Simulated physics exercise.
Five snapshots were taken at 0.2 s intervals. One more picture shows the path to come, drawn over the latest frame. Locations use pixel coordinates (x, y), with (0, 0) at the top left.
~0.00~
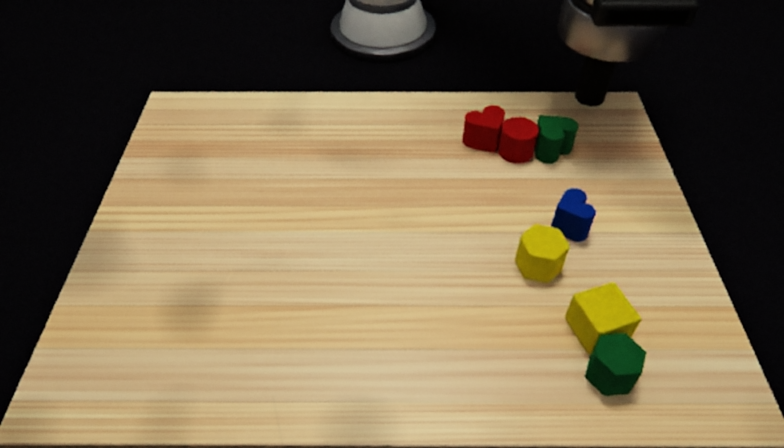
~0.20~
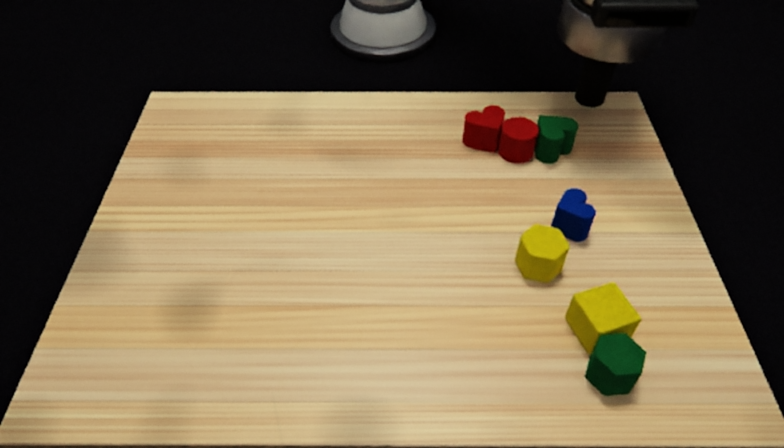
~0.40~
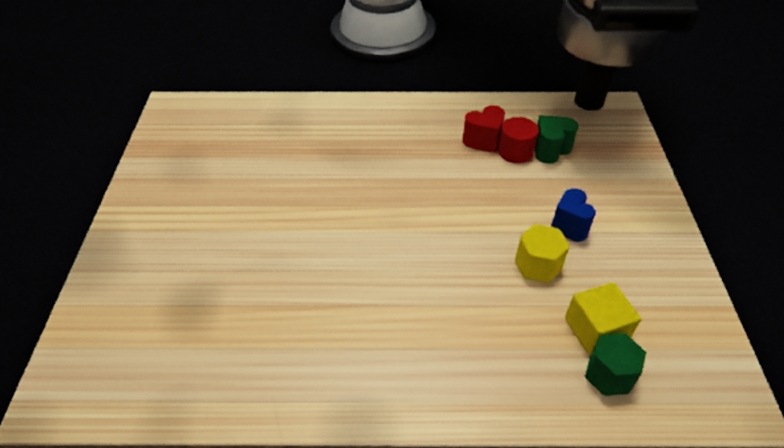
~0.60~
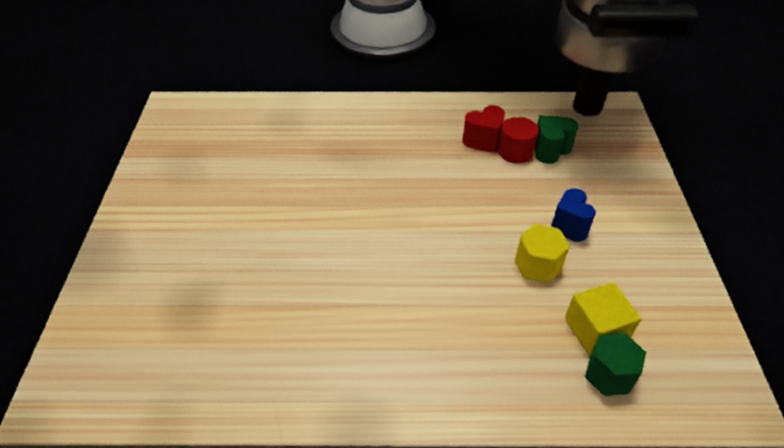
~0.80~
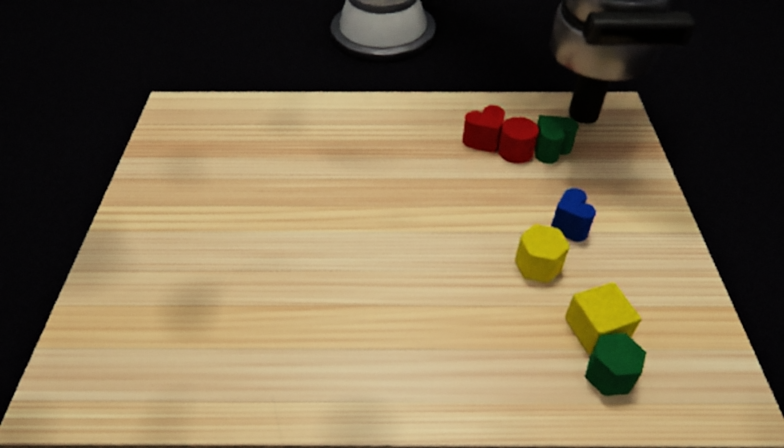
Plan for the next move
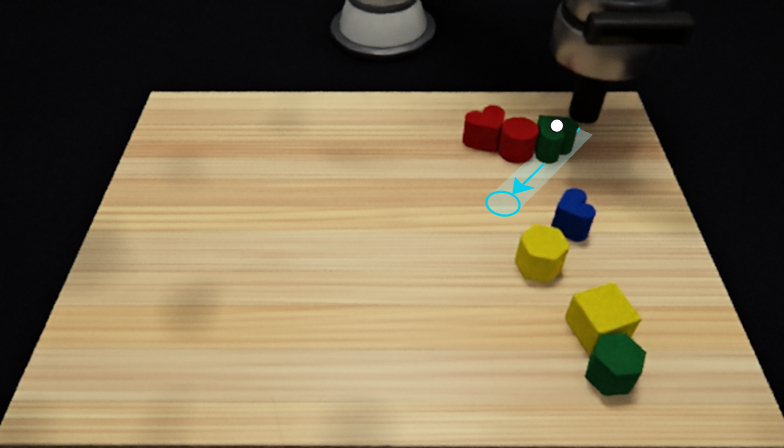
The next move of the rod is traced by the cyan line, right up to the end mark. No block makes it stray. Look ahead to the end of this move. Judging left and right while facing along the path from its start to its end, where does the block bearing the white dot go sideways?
To the left.
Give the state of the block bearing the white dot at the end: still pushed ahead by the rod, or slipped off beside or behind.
In the end it is ahead.
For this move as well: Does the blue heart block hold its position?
I'd say yes.
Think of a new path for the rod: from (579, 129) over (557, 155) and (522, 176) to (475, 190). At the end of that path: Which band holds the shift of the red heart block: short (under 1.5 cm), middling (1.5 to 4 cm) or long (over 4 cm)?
The shift is below 1.5 cm.
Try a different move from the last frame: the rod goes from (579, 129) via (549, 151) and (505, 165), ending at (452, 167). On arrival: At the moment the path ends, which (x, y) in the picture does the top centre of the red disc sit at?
It comes to (422, 135).
The drawn path runs in a line from (579, 129) to (503, 203); the dot is on the green heart block.
The first path, step by step. One third of the way, rod at (559, 138); red disc at (513, 133); green heart block at (546, 144), turned 25° clockwise.
Two thirds of the way, rod at (534, 163); red heart block at (484, 116); red disc at (512, 133); green heart block at (521, 172), turned 25° clockwise.
At the end, rod at (506, 190); red heart block at (484, 116); red disc at (512, 133); green heart block at (494, 202), turned 15° clockwise; blue heart block not moved.
